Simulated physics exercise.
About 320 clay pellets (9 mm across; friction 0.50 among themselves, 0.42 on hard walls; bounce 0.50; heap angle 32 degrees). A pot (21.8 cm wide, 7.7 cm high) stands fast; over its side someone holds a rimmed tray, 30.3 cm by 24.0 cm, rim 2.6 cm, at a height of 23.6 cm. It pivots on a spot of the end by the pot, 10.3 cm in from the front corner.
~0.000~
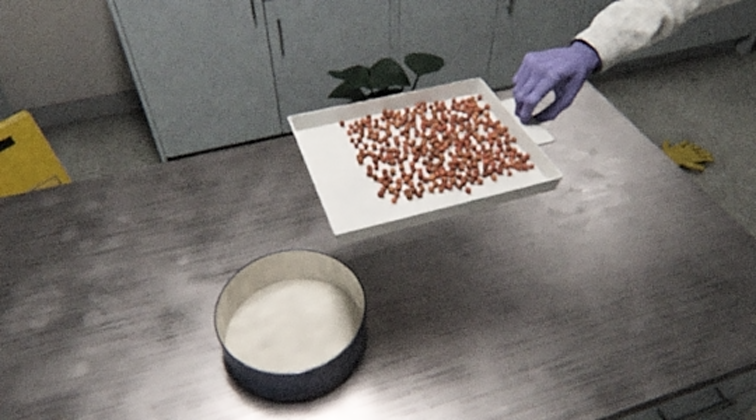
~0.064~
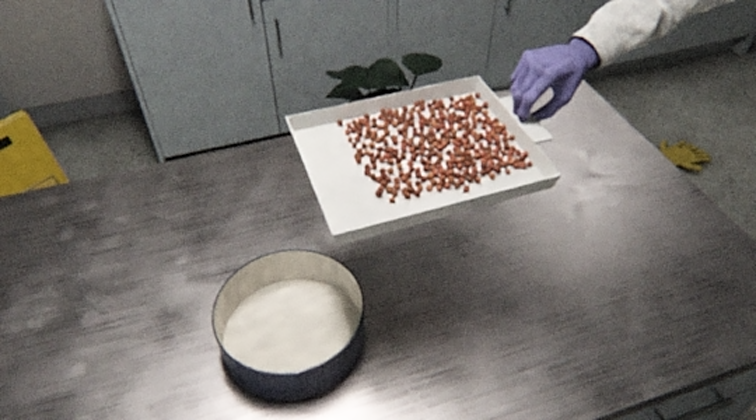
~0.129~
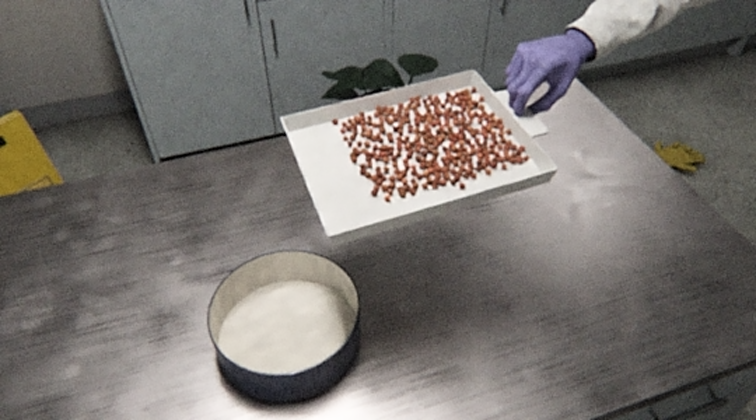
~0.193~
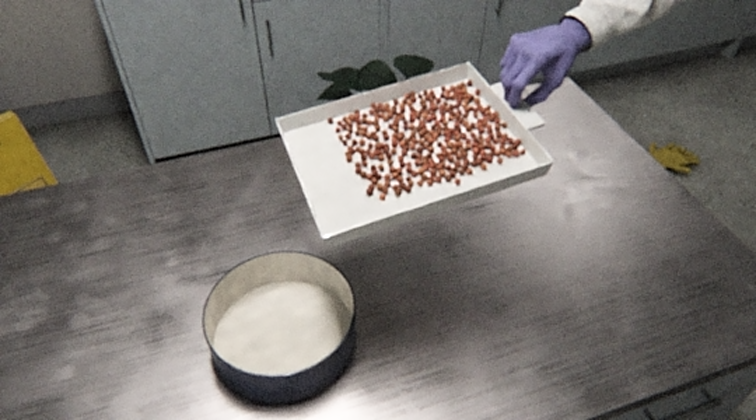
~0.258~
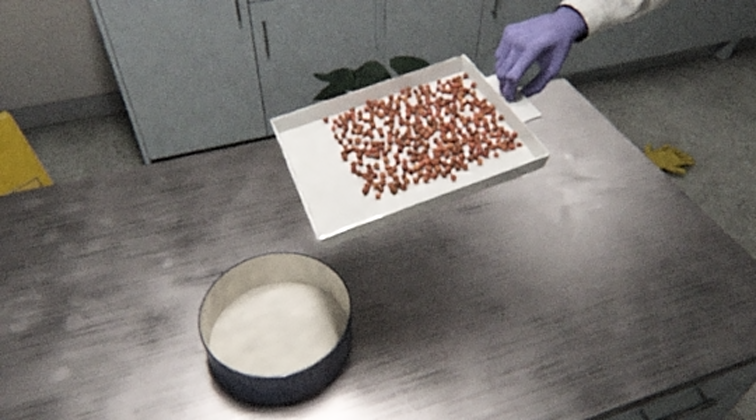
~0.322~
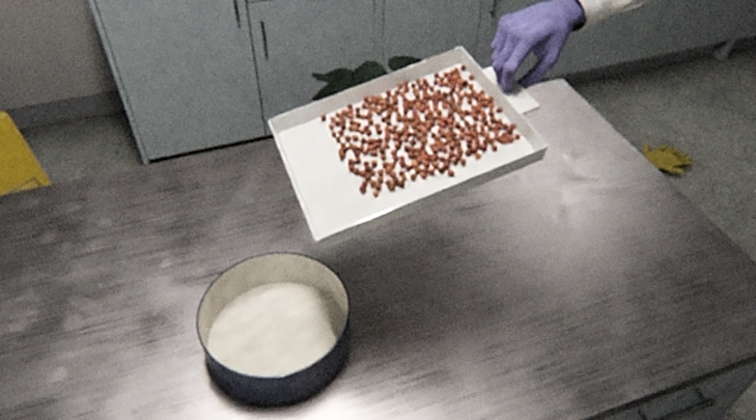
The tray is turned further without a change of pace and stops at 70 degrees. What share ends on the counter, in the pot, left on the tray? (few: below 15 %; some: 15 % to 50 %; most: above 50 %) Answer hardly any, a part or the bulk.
On the counter: Hardly any; in the pot: Hardly any; left on the tray: The bulk.
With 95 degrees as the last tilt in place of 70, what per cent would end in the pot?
Then about 70 per cent.
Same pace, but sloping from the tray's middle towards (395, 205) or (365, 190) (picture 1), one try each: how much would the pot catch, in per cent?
About 0 and 5 per cent.
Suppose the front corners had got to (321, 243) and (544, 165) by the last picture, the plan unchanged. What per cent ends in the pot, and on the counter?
Pot 5, counter 0.
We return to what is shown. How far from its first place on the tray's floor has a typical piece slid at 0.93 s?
Some 15 cm.
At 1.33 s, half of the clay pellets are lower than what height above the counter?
Roughly 26 cm.
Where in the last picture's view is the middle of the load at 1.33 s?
Near (305, 165).
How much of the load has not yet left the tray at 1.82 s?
About 100 per cent.
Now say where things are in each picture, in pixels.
The first picture shows tray tilt 0 degrees, front corners at (338, 231) and (558, 175); middle of the pieces at (437, 146); pot at (291, 306).
The second picture shows tray tilt 1 degrees, front corners at (336, 231) and (556, 173); middle of the pieces at (435, 145).
The third picture shows tray tilt 3 degrees, front corners at (331, 232) and (553, 167), lowest corner left front; middle of the pieces at (431, 142).
The fourth picture shows tray tilt 6 degrees, front corners at (325, 233) and (549, 160), lowest corner left front; middle of the pieces at (427, 138).
The fifth picture shows tray tilt 9 degrees, front corners at (321, 235) and (545, 153), lowest corner left front; middle of the pieces at (422, 134).
The sixth picture shows tray tilt 12 degrees, front corners at (318, 236) and (543, 145), lowest corner left front; middle of the pieces at (420, 129); pot at (274, 309). Its pace works out near 45 degrees a second.
After 0.93 s, tilt 39 degrees; the tray holds 100 %, the pot 0 %.
Then, at 1.33 s, tilt 57 degrees; the tray holds 100 %, the pot 0 %.
After 1.82 s, tilt 70 degrees; the tray holds 100 %, the pot 0 %.
In the end, at 2.1 s, counter 0 %, pot 0 %, tray 95 %.
